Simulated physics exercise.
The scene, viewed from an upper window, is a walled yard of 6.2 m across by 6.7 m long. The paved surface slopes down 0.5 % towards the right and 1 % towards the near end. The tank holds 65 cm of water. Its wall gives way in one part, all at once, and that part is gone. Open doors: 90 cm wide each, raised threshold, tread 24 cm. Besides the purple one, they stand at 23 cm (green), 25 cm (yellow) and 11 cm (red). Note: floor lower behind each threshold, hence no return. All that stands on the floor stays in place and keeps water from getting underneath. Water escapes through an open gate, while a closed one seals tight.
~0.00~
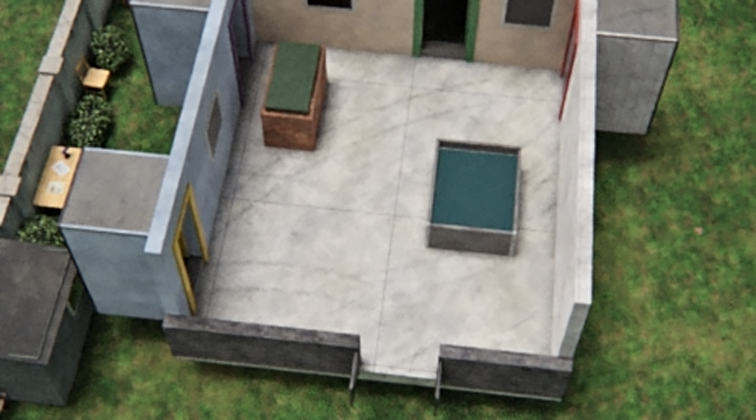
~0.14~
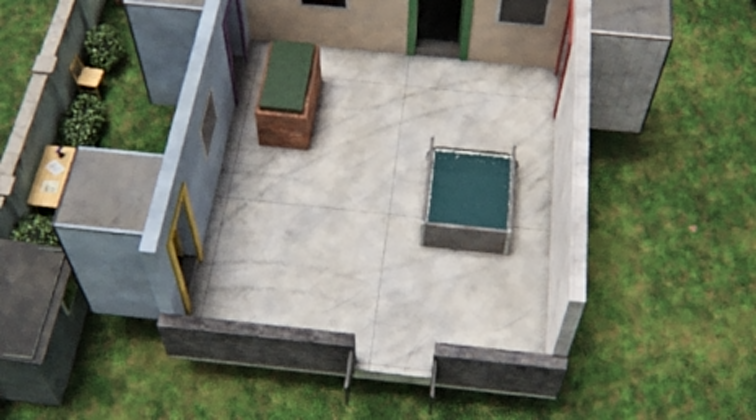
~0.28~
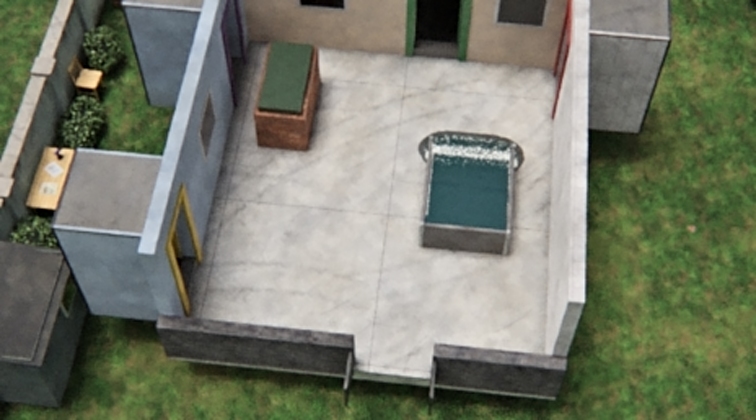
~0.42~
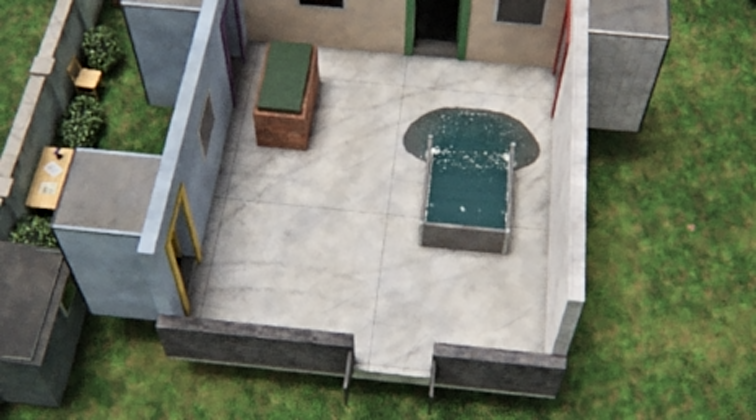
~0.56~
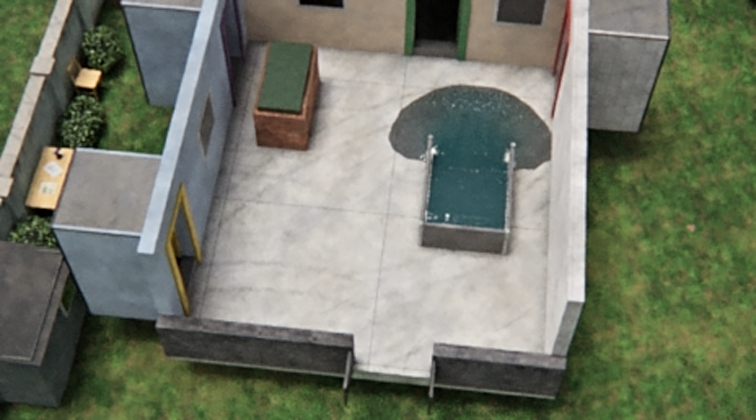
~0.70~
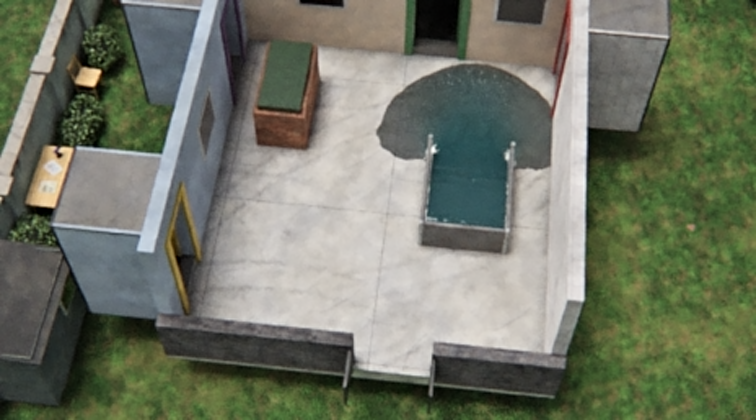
Water pours out of the far side of a rectangular tank in a walled, paved yard, first as a narrow rim, then fanning across the floor in a widening dark patch towards the back wall and the right-hand wall.
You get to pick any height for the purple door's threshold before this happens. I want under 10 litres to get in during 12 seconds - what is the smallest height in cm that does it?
You would need about 12 cm.
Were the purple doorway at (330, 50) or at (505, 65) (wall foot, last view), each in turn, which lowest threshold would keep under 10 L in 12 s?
About 6.5 cm, then about 27 cm.
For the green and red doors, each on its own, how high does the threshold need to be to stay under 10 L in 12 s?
Some 22 cm for green, some 28 cm for red.
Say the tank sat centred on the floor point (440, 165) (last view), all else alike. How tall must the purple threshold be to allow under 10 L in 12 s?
Then it needs to be around 14.5 cm high.
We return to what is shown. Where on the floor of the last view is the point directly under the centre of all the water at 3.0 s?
Around (448, 114).
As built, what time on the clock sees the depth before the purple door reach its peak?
Around 3.2 seconds.
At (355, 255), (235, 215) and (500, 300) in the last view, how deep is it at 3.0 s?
Roughly 0, then 0, then 0 cm.
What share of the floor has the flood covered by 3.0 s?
Approximately 30 % of it.
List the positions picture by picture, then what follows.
Still water, 65 cm deep, in the tank at (475, 187); the purple door at (241, 48) is dry, in the first frame.
Water pours out on the far side and has run 0.3 m, to a hidden place; about 9 cm deep outside, 65 cm at the back, in the second frame.
The gap is on the far side, the front 0.7 m out at (443, 135); the back of the tank holds 65 cm, in the third frame.
The front is at (457, 110), 1.3 m from the gap on the far side; 2.4 m2 of floor is wet, 63 cm left at the back, in the fourth frame.
The front is at (459, 89), 1.8 m from the gap on the far side; 4.0 m2 of floor is wet, 56 cm left at the back, in the fifth frame.
The gap is on the far side, the front 2.3 m out at (467, 67); the back of the tank holds 56 cm; the purple door at (233, 47), 4.9 m from the gap, is still 3.1 m from the nearest water, in the sixth frame.
After 1.4 s water covers 25 % of the floor, deepest (40 cm) near (552, 68); it has not reached the purple door.
After 3.0 s water covers 30 % of the floor, deepest (22 cm) near (552, 68); 9 cm at the purple door, 0 litres in over its 22 cm threshold.
After 12.0 s water covers 95 % of the floor, deepest (8 cm) near (244, 343); 2 cm at the purple door, 0 litres in over its 22 cm threshold.
At the purple door as built, the water arrived by 3.0 s and peaked near 12 cm at 3.2 s.
With a threshold of 10.5 cm, 15 litres would have come in within the 12 s; with 14 cm, 5 litres. So under 10 litres takes about 12 cm.
